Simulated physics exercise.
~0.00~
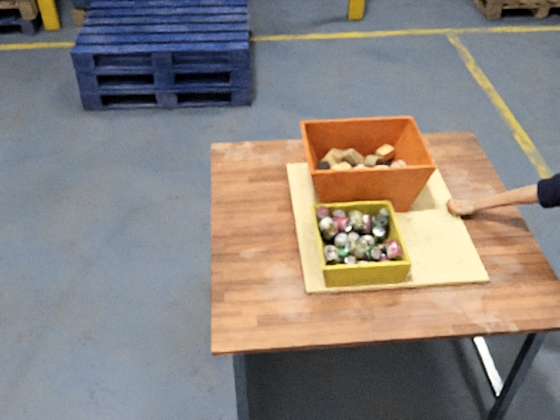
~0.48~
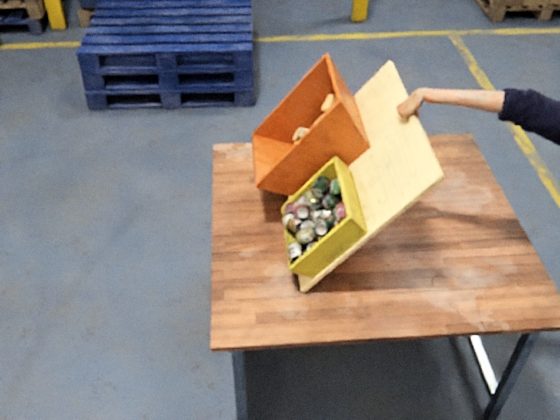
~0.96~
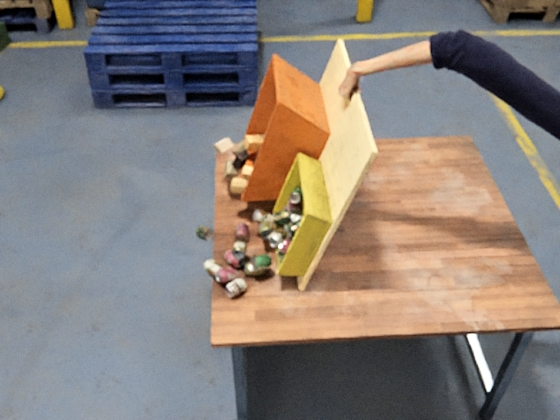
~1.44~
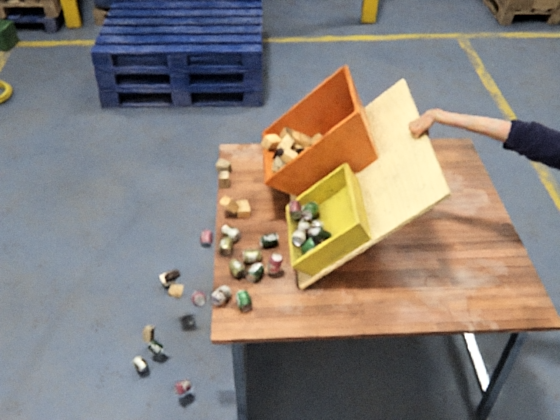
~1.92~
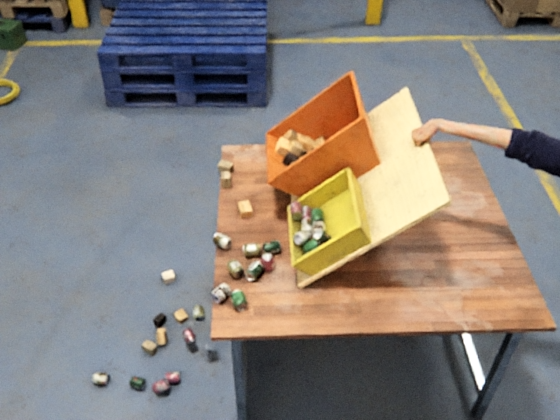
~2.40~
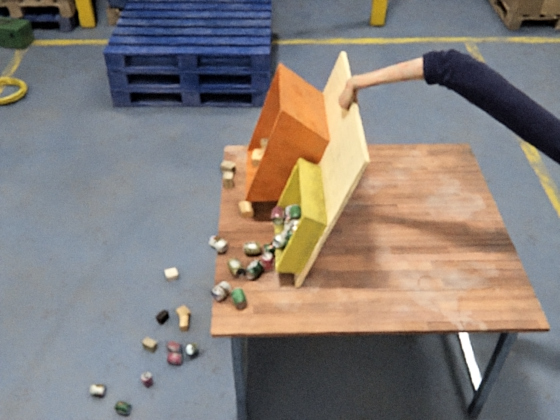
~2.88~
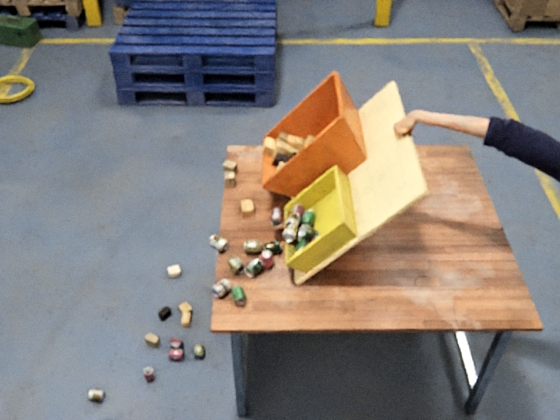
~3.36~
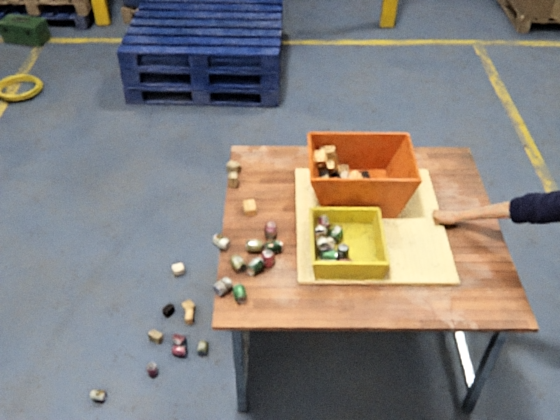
On a workshop table, a hand repeatedly tilts two boxes, spilling some cans and blocks.
